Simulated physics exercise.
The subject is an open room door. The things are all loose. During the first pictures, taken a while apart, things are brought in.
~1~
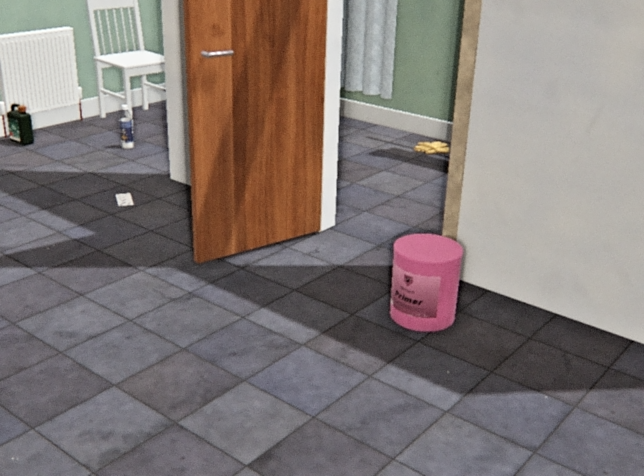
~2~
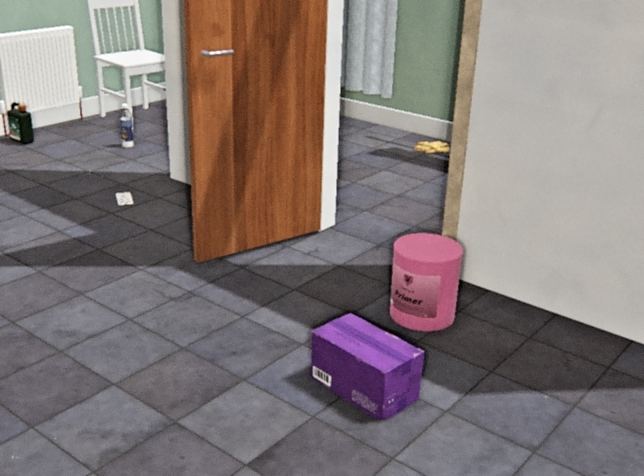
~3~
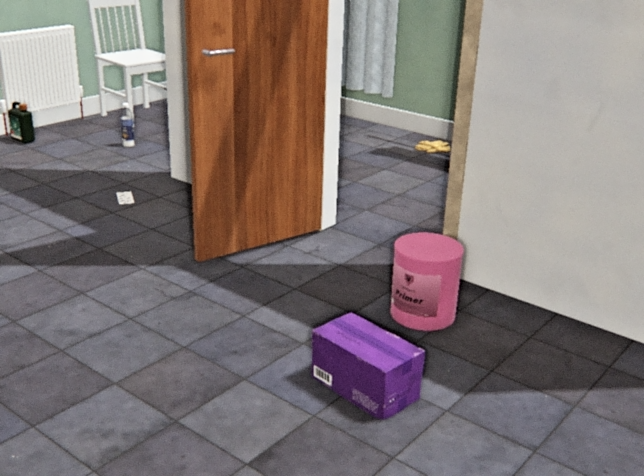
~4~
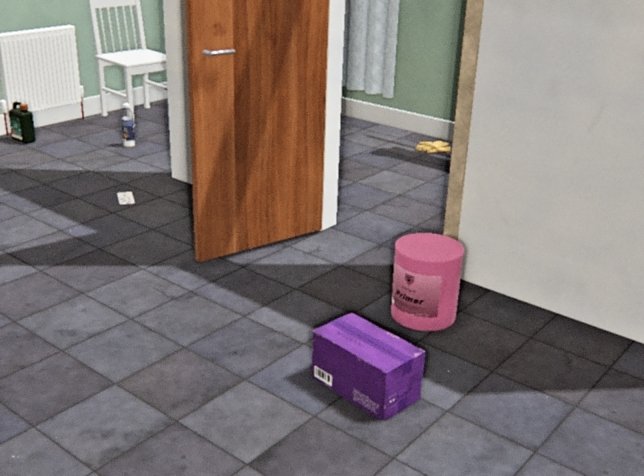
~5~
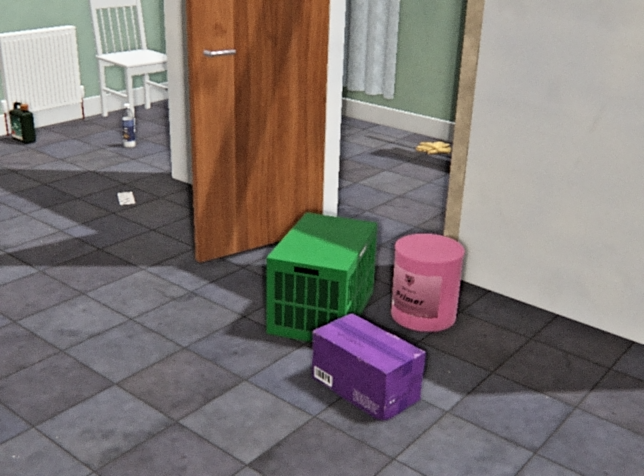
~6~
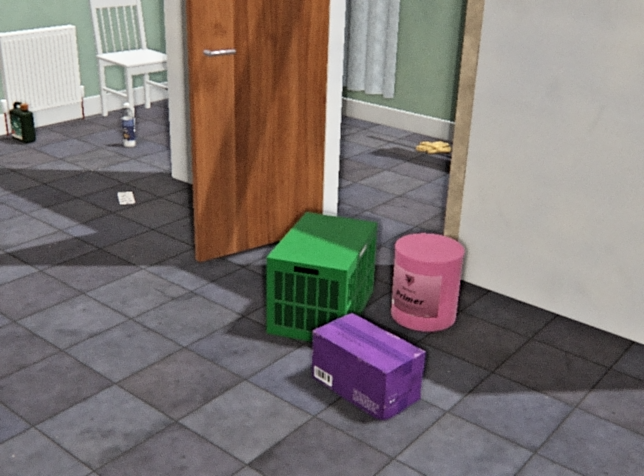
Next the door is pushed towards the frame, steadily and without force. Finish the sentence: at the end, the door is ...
... still partly open.
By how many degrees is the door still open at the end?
The door ends up some 60° open.
Then, 0.60 s later than the last frame, door 94° open.
Then, 1.00 s later than the last frame, door 80° open.
Then, 1.30 s later than the last frame, door 67° open.
When it is over, door 61° open; all 3 as before. End places, in pixels of the last picture, green chest near (325, 276).
